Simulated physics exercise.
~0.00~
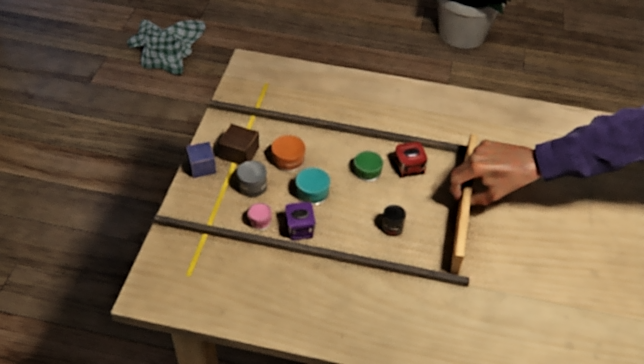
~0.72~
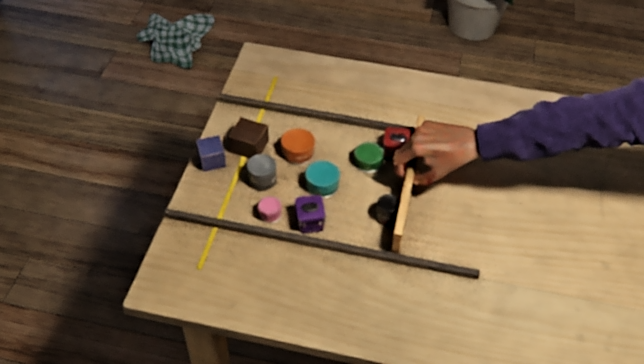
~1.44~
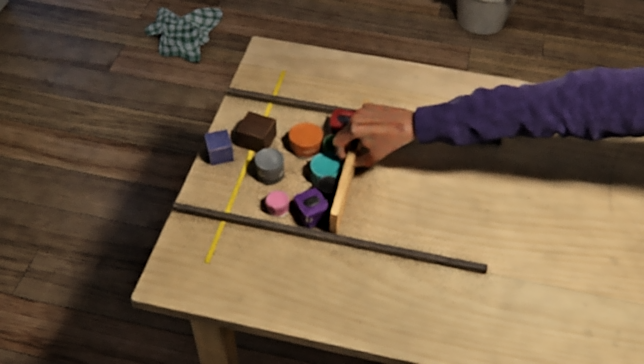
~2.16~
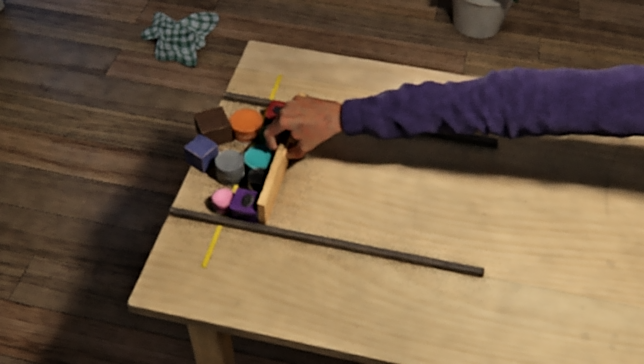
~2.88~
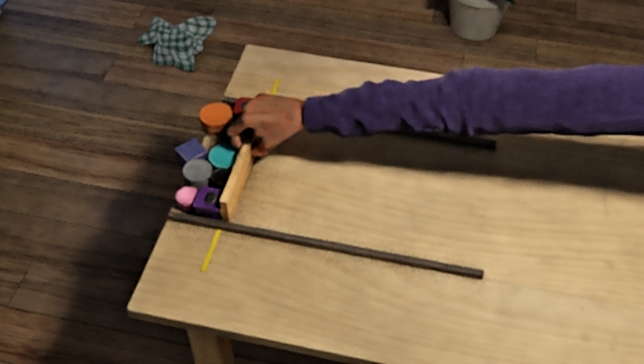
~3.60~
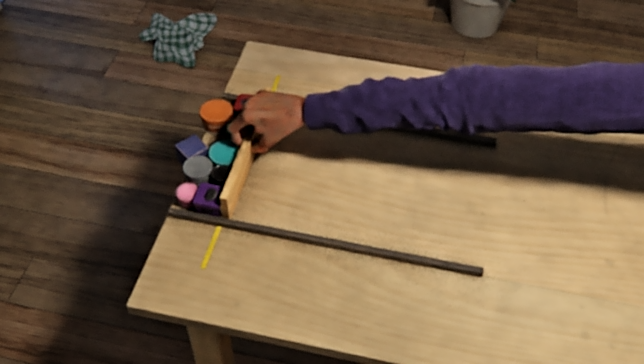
The video shows a hand in a purple sleeve sliding an upright wooden board left along a railed channel on a table, gathering small colourful objects and pushing them toward the table's end, where the brown block drops out of view and the board stops near the yellow tape.
